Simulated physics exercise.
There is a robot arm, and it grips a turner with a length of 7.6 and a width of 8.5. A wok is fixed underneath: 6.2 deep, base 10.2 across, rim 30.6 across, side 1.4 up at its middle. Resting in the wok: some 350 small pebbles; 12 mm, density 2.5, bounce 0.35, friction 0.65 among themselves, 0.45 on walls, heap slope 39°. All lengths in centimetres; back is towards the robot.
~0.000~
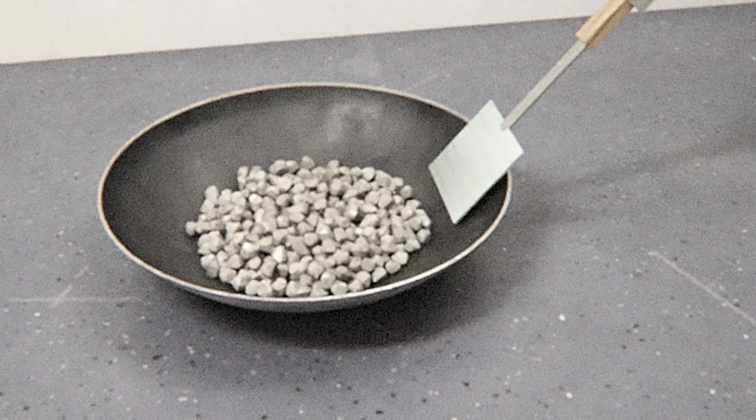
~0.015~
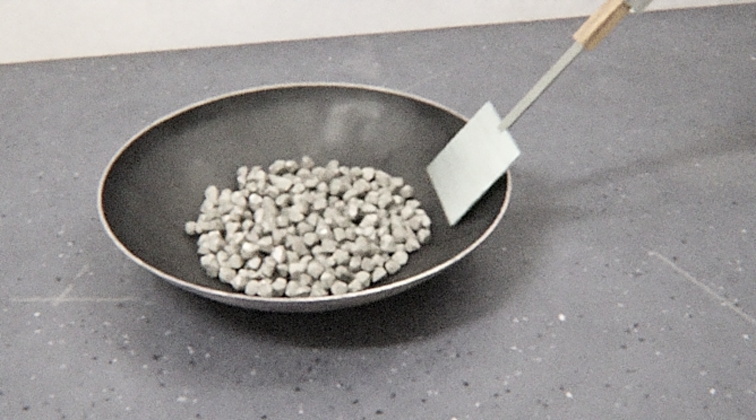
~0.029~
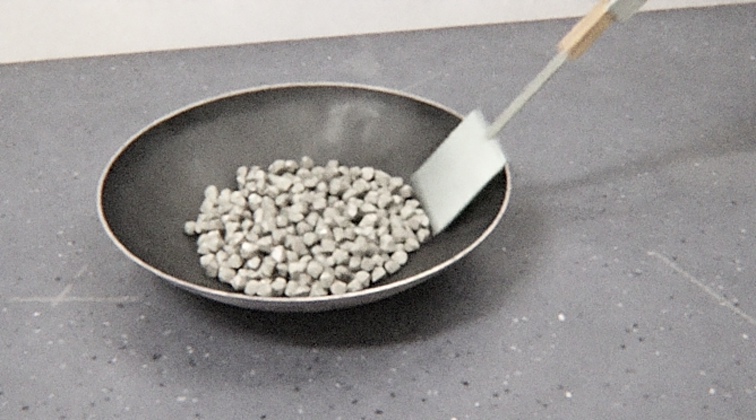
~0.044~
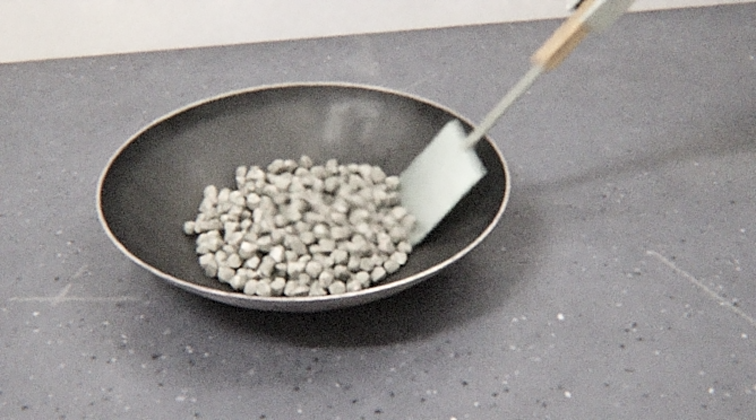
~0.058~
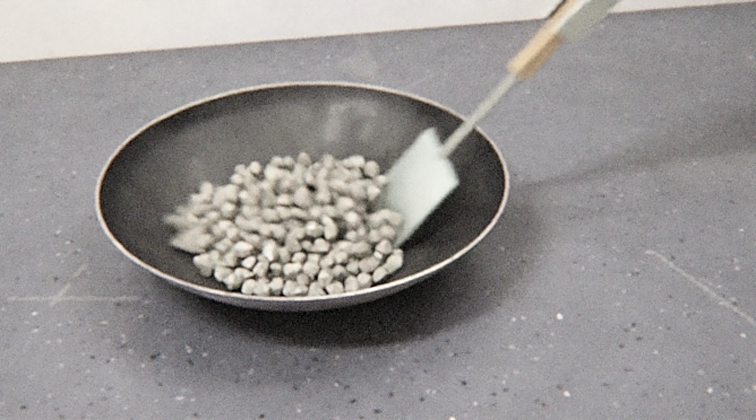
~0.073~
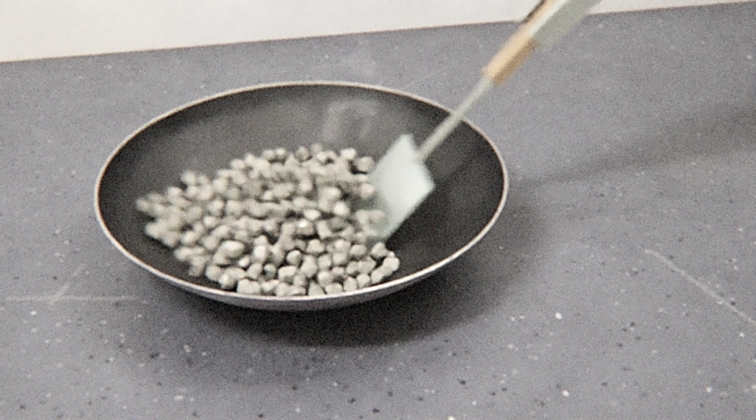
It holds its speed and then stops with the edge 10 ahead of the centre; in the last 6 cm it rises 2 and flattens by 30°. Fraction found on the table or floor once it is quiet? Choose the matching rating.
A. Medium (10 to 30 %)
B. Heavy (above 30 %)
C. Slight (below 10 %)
The answer is B.
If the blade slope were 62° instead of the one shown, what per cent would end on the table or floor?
Some 35 in a hundred.
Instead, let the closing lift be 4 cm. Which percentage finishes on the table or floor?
It comes to around 30 percent.
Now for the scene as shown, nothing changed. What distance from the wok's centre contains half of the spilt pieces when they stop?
Distance, approx.: 26 cm.
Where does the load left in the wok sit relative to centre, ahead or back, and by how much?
Some 4.5 cm ahead.
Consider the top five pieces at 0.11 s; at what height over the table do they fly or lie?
Somewhere near 8 cm, I'd say.
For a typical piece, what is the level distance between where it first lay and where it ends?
Level distance of roughly 10 cm.
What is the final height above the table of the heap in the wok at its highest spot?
Close to 5.5 centimetres high.
By 0.11 s, sloping 49°, highest piece 8 above the table; 347 in the wok.
By 0.14 s, sloping 42°, highest piece 10 above the table; 341 in the wok, 6 on the blade or in flight.
By 0.36 s, sloping 19°, highest piece 9 above the table; 217 in the wok, 62 on the table or floor, 68 on the blade or in flight.
By 1.41 s, sloping 19°, highest piece 5 above the table; 217 in the wok, 130 on the table or floor.
Final count, 217 in the wok, 130 on the table or floor. That is 37 % on the table or floor.
